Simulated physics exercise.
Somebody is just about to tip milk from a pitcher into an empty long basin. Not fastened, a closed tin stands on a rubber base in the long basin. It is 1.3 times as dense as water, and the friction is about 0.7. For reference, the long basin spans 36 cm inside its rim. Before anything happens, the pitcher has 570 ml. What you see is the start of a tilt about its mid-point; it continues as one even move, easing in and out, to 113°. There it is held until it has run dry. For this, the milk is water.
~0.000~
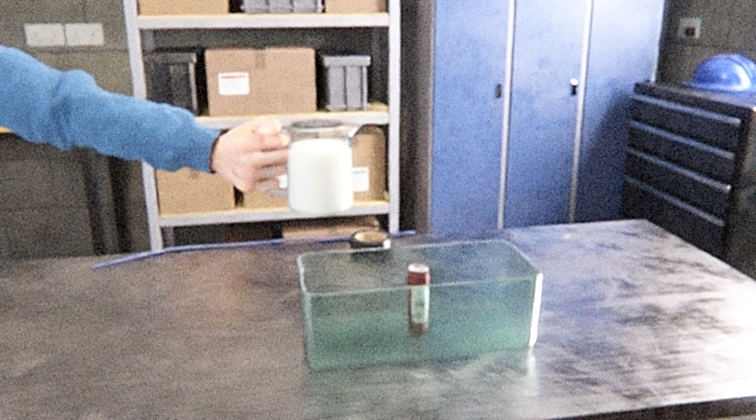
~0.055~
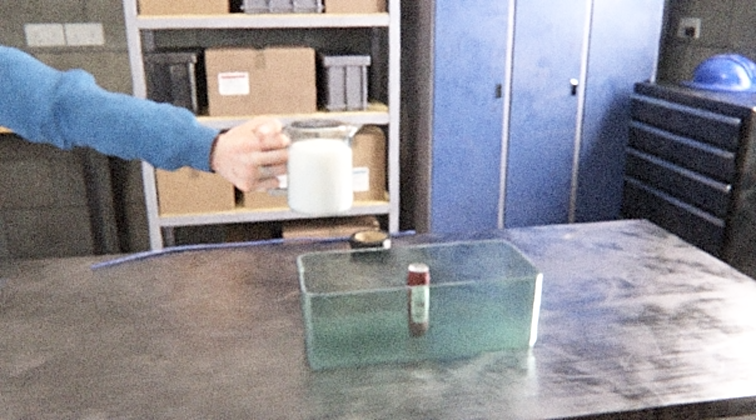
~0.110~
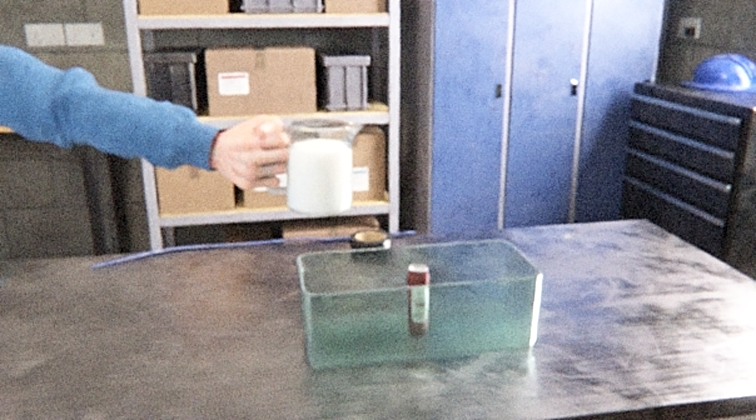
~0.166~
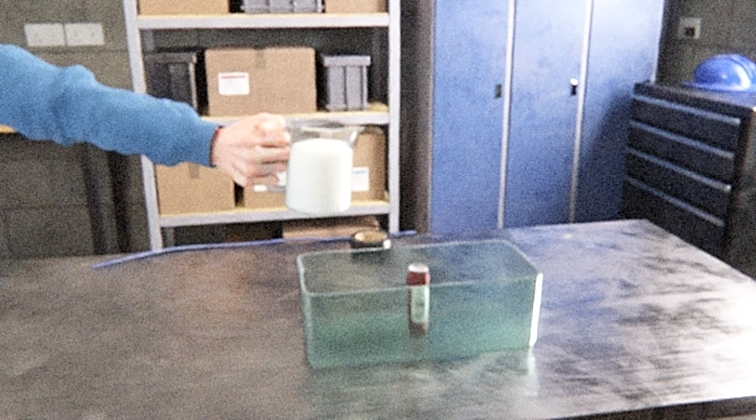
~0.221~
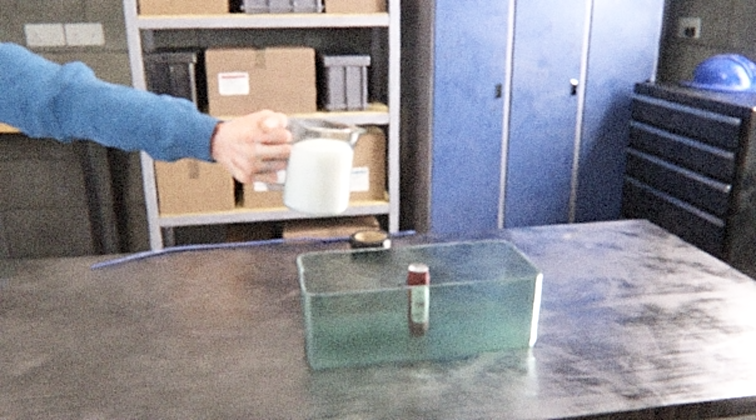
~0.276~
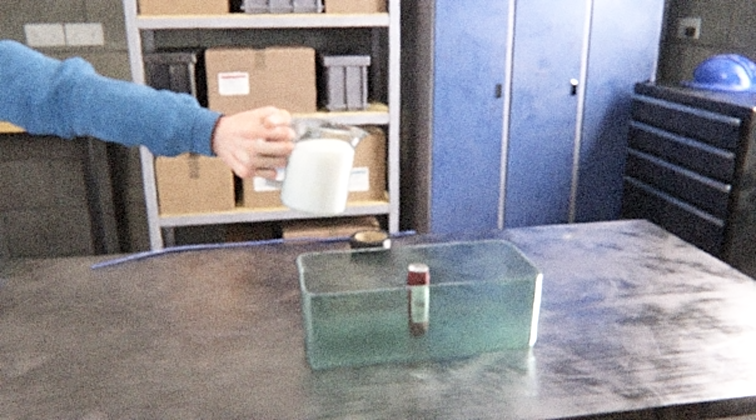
A hand in a blue sleeve holding a pitcher of milk above a glass basin with a tin inside, slowly tilting it slightly rightward.
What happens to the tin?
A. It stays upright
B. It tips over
B.
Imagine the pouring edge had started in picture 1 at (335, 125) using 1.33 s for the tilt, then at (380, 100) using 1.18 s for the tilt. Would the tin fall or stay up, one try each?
In the first try it remains standing; in the second it remains standing.
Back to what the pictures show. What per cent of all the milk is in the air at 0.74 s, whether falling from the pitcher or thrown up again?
Around 10 percent.
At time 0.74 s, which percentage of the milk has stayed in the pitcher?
About 90 per cent.
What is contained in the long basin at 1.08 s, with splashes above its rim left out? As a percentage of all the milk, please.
Around 44 per cent of the whole.
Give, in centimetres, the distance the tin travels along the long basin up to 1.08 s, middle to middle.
Near 0 cm of travel.
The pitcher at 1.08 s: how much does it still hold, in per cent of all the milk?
Remaining share: Approx. 30 %.
Then, 0.74 s in, the tilt is 67° and 89 per cent is still to pour; the tin stands where it began.
Then, 1.08 s in, the tilt is 104° and 31 per cent is still to pour; the tin stands where it began.
Then, 1.44 s in, the tilt is 113° and 1 per cent is still to pour; the tin leans 40°.
Then, 1.83 s in, the tilt is 113° and 0 per cent is still to pour; the tin lies on its side.
Finally, the tin lies on its side.
